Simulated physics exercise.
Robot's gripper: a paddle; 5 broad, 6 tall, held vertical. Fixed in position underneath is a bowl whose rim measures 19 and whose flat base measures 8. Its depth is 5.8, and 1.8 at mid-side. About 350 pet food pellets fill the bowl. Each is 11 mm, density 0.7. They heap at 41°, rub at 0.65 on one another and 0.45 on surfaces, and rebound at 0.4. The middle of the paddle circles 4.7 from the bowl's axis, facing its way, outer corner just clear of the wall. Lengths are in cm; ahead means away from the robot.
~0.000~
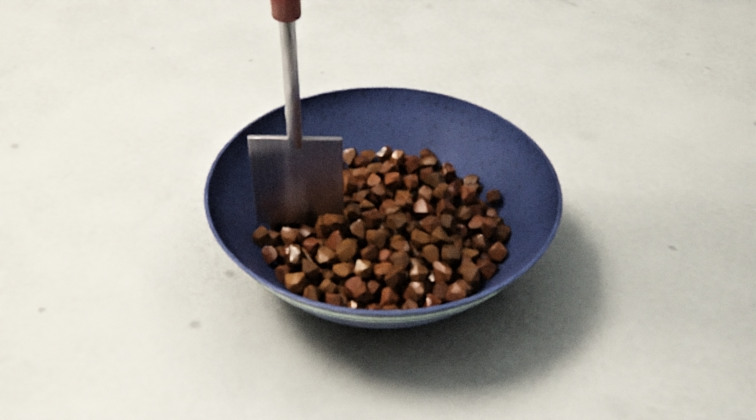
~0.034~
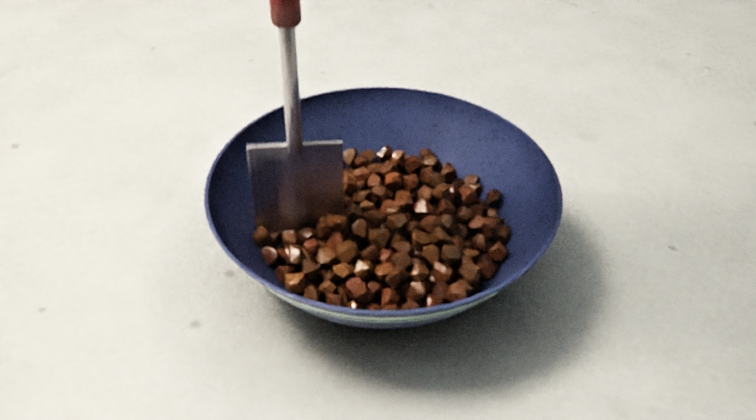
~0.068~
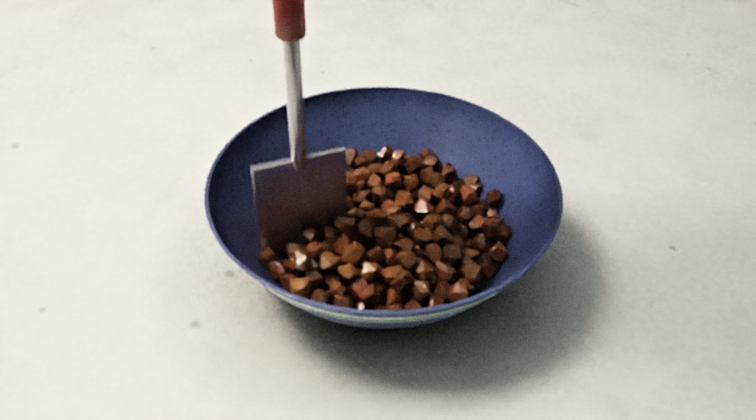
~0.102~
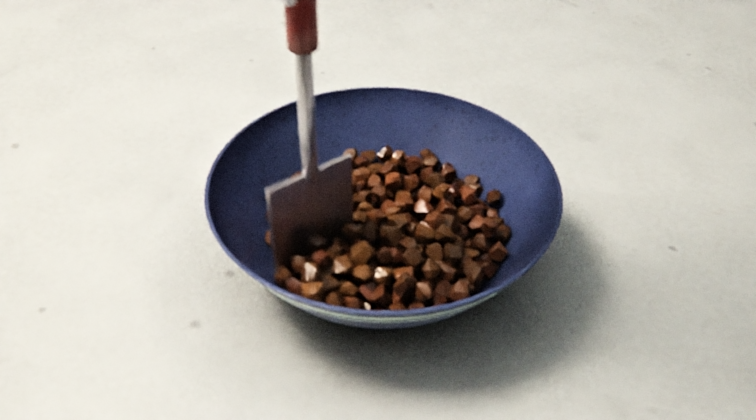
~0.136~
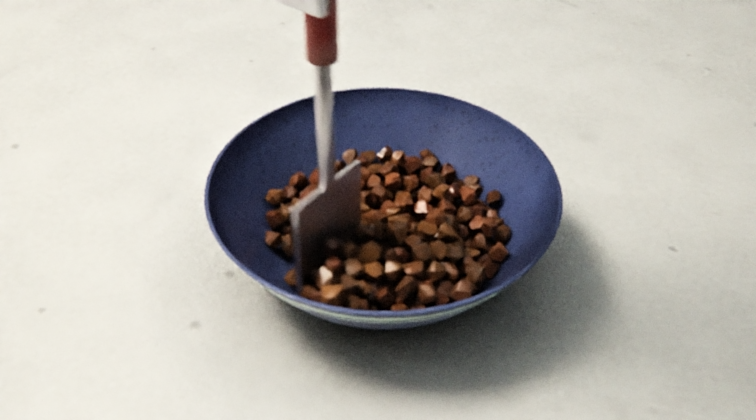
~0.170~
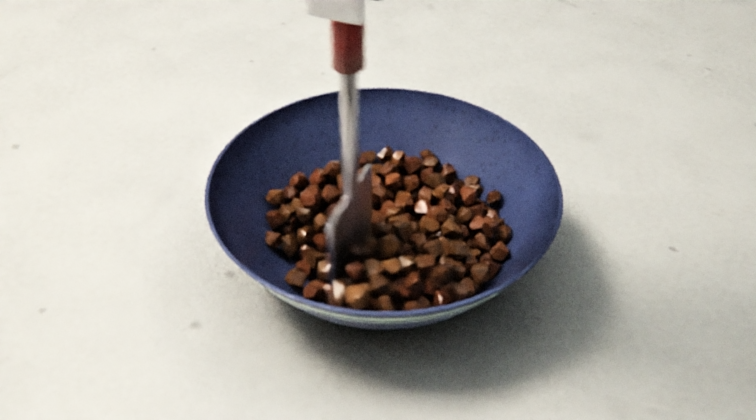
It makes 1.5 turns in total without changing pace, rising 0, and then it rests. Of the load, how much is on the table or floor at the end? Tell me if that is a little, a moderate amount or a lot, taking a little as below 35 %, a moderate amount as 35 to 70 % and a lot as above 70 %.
A little, below 35 %.
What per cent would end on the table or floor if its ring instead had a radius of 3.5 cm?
Near 15 %.
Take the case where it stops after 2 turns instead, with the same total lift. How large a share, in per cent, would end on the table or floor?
It would be around 30 per cent.
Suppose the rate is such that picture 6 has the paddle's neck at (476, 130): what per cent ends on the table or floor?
I'd put it close to 55 per cent.
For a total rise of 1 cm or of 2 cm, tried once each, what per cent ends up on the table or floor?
Roughly 10 and 10 per cent.
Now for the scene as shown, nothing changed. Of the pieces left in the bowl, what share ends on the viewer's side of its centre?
I'd say around 35 per cent.
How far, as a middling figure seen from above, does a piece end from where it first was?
Some 8 centimetres or so.
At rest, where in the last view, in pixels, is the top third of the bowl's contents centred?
(466, 180).
After 0.56 s, 254° round, highest piece 8 above the table; 339 in the bowl, 6 on the table or floor, 6 in flight or on the tool.
After 0.96 s, 79° round, highest piece 8 above the table; 293 in the bowl, 46 on the table or floor, 12 in flight or on the tool.
After 1.35 s, 180° round, highest piece 6 above the table; 275 in the bowl, 74 on the table or floor, 2 in flight or on the tool.
After 2.05 s, 180° round, highest piece 6 above the table; 275 in the bowl, 76 on the table or floor.
In the end, 275 in the bowl, 76 on the table or floor. That is 22 % on the table or floor.
